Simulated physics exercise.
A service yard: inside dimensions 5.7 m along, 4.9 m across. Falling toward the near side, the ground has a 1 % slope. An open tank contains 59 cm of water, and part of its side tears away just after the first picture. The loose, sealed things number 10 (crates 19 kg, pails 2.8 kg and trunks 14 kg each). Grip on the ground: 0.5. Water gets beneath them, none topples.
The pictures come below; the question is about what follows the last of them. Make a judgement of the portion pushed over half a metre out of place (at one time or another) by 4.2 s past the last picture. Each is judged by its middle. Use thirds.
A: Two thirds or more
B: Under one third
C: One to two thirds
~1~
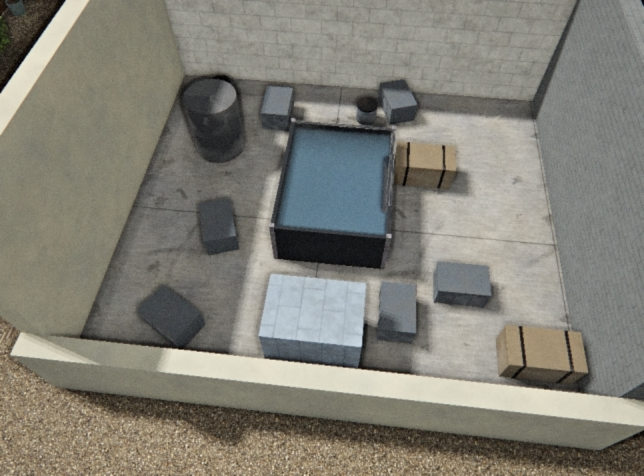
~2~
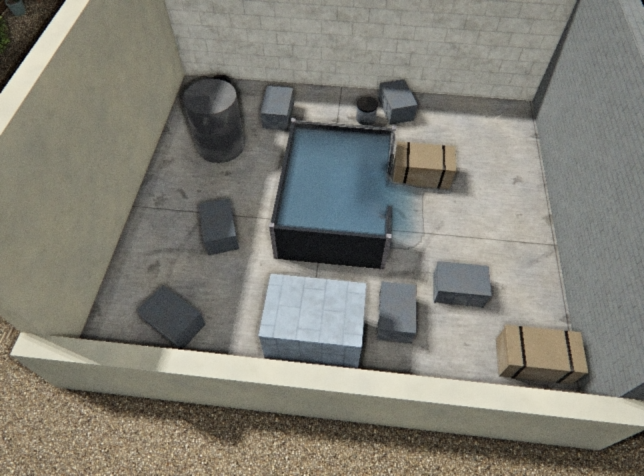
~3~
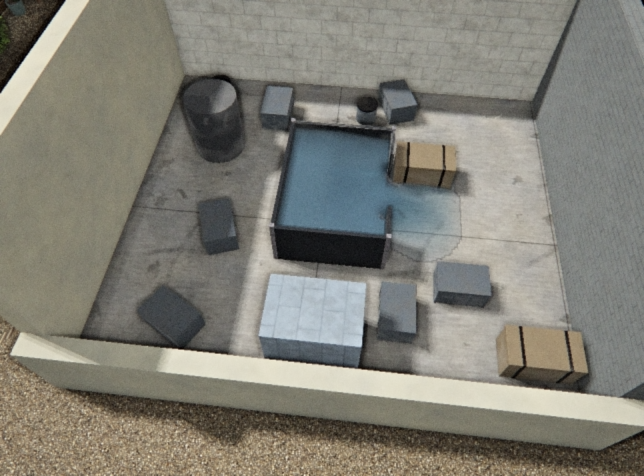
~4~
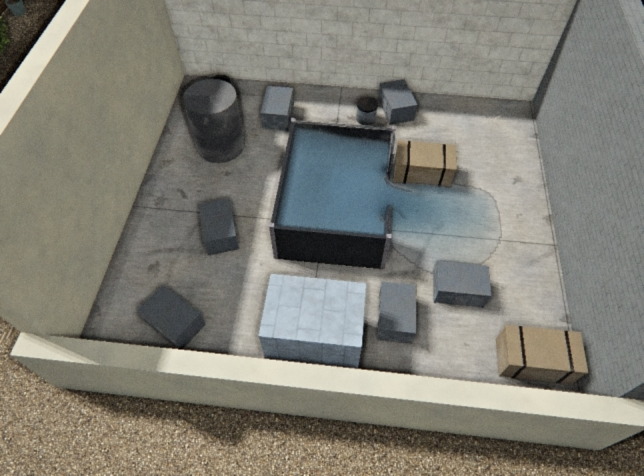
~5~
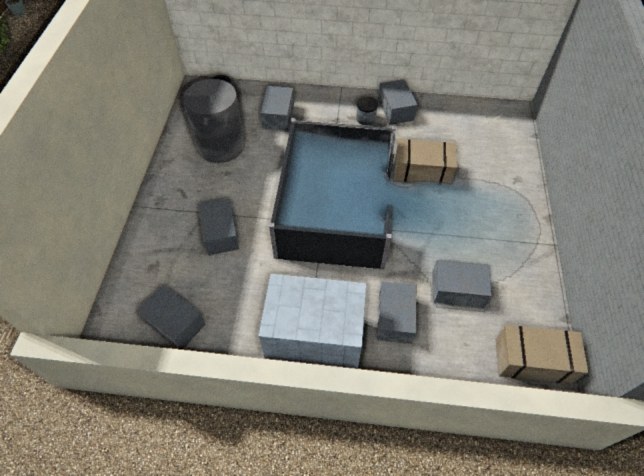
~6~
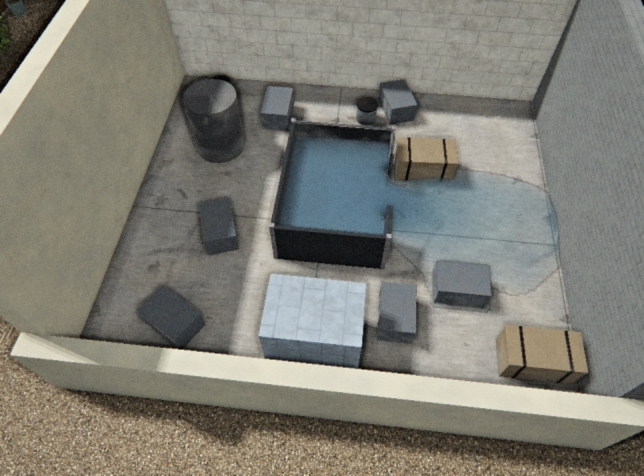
Option B: Under one third.
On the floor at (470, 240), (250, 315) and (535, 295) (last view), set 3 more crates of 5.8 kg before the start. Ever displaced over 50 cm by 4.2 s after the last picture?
Going through them in turn, I'd say beyond, not that far and beyond.
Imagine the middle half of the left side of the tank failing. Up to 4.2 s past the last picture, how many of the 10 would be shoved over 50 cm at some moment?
Then it comes to 4.
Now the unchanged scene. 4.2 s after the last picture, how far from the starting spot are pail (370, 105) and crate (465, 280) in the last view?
Respectively, 30 centimetres and 20 centimetres.
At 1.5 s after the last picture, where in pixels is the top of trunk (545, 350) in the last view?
Near (521, 362).
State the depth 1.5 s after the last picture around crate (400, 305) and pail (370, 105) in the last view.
Close to 0 and 0 centimetres.
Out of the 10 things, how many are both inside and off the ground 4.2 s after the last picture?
Then: 2.
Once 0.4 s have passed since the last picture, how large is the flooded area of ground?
I'd put it close to 7.5 m2.
Then, 0.4 s after the last picture 0 of 10 are over 50 cm from their spots; 0 afloat.
Then, 1.5 s after the last picture 0 of 10 are over 50 cm from their spots; 0 afloat.
Then, 2.8 s after the last picture 1 of 10 are over 50 cm from their spots; 1 afloat.
Then, 4.2 s after the last picture 1 of 10 are over 50 cm from their spots, and 1 have been at some point; 2 afloat.
